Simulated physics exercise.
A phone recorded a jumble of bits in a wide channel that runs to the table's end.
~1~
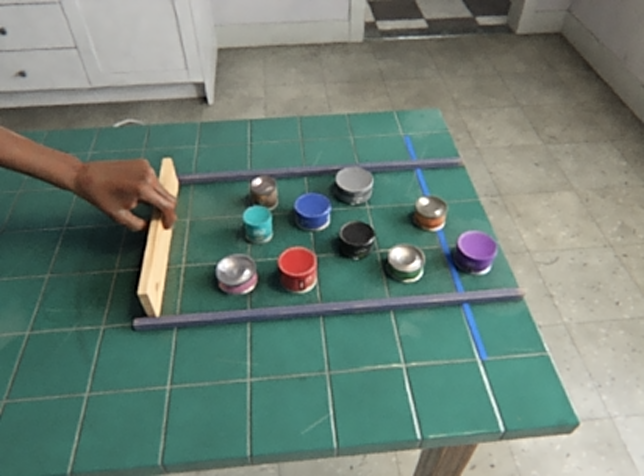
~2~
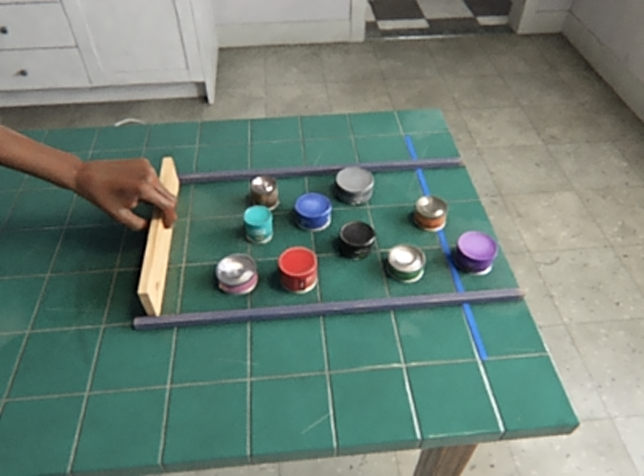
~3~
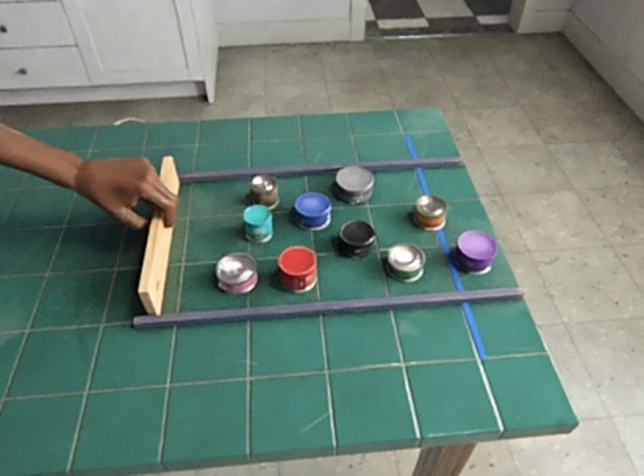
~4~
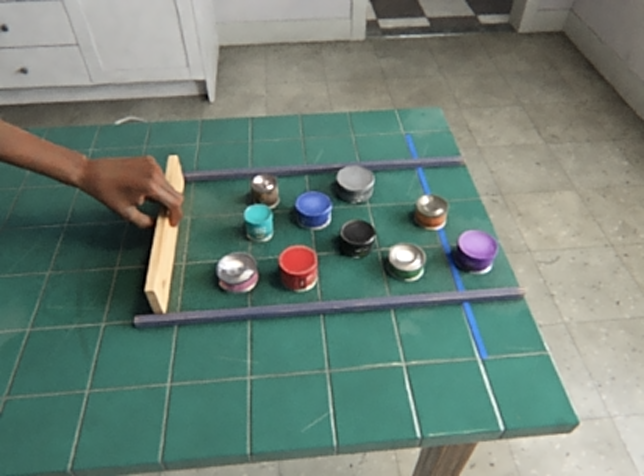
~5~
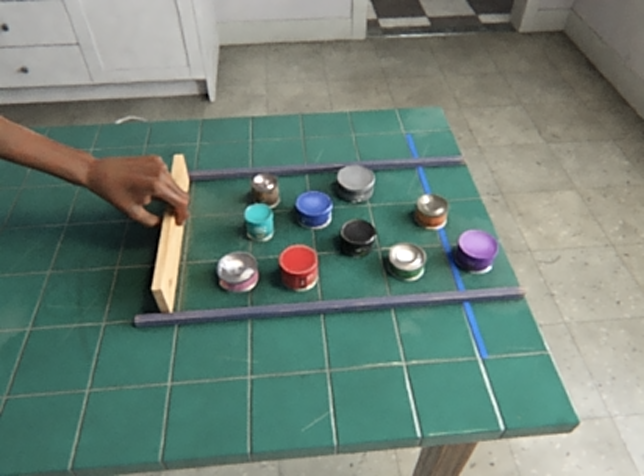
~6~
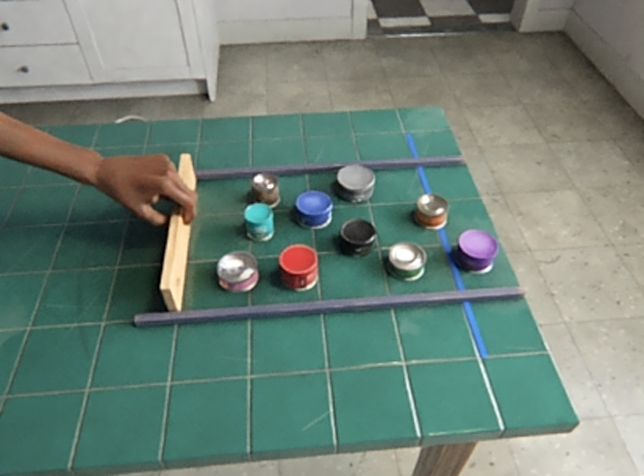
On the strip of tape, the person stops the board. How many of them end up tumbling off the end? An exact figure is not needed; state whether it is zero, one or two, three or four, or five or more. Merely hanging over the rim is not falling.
Over the end go only a single one or a pair.
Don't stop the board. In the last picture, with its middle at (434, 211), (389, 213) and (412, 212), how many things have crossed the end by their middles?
First 1, then 0, finally 1.
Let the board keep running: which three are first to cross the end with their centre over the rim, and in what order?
In order: The purple tin, then the green pot, then the orange tin.
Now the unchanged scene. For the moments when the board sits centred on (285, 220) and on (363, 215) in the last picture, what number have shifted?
At the first place 5, at the second 9.
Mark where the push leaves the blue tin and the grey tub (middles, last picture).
About (449, 194), and the other about (465, 170).
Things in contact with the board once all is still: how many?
The figure is 4.
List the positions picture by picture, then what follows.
The first picture shows purple tin (475, 253); orange tin (430, 213); green pot (406, 263); board (161, 231); tape (438, 226).
The second picture shows orange tin (431, 213); blue tin (313, 212).
The third picture shows green pot (406, 262); turquoise tin (258, 224).
The fourth picture shows purple tin (475, 252); brown tin (265, 192).
The fifth picture shows orange tin (432, 212); pink tin (238, 272).
The sixth picture shows purple tin (476, 252); orange tin (432, 212); green pot (407, 261); board (181, 227); tape (439, 224).
Soon after, none off yet; purple tin at rest near (476, 252); orange tin at rest near (432, 212); green pot at rest near (407, 261).
After that, none off yet; purple tin moving near (481, 249); orange tin at rest near (432, 212); green pot displaced about its own width near (445, 256).
In the end, the number that fall off is one or two; gone, purple tin.
